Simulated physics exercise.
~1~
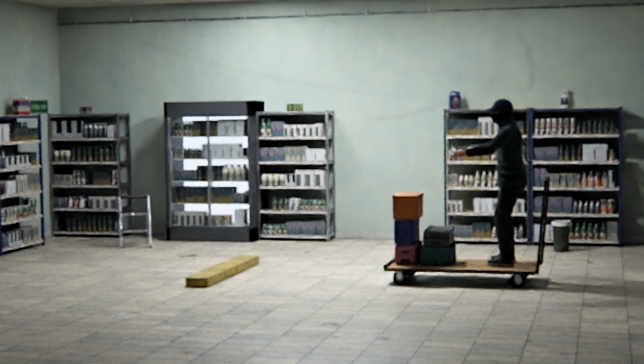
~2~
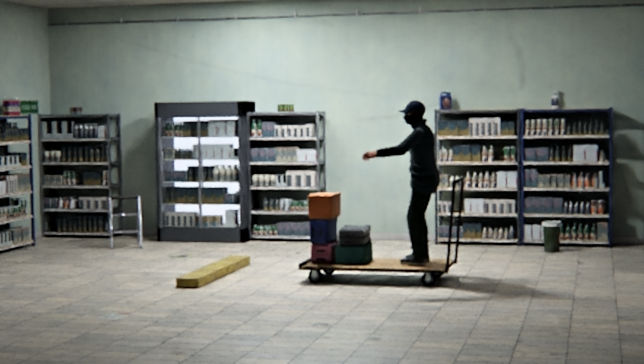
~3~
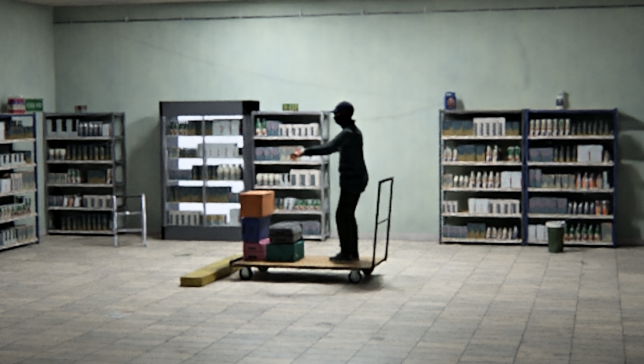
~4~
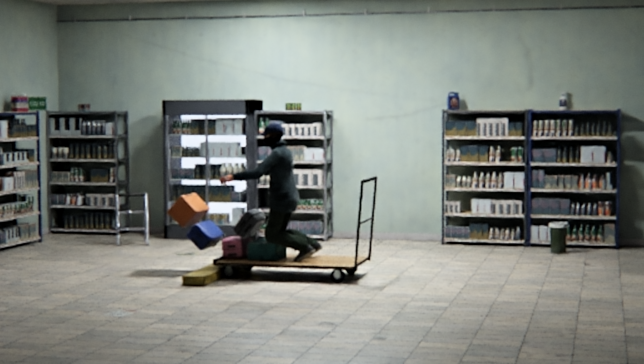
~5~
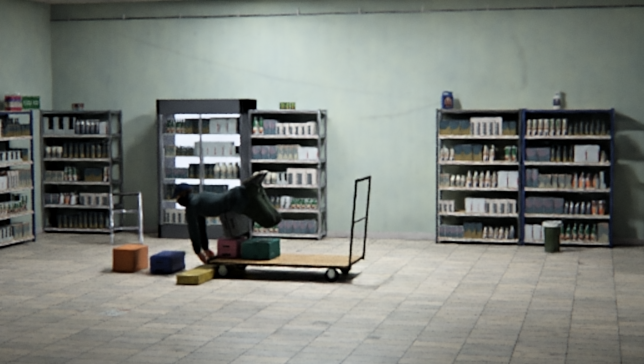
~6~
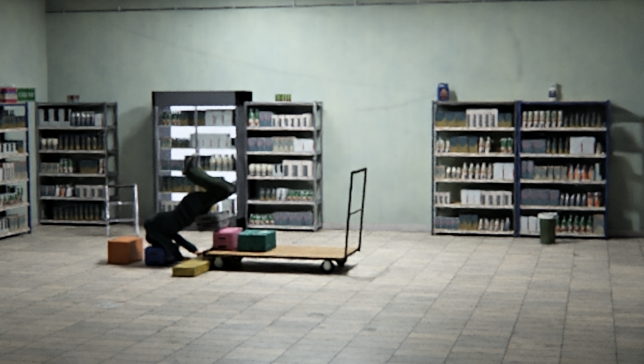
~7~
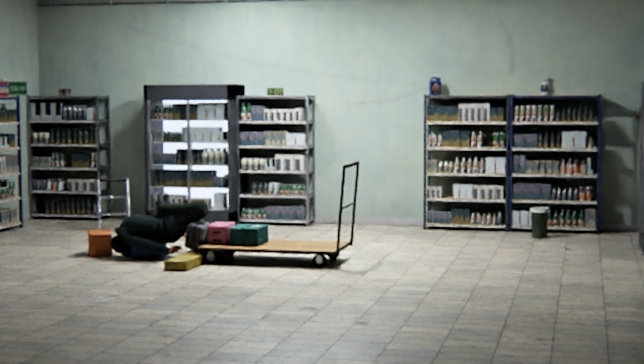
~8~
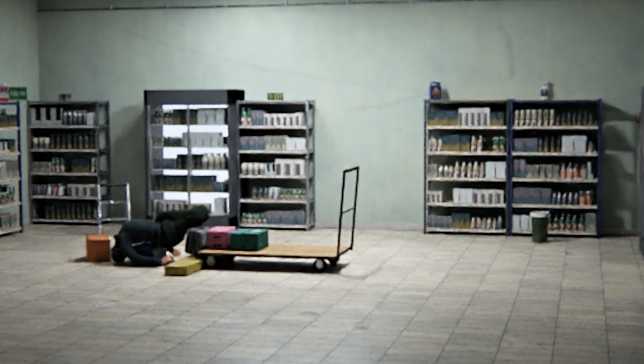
A dark figure riding a cart left pitches over its front at a yellow block, ending crumpled on the floor.
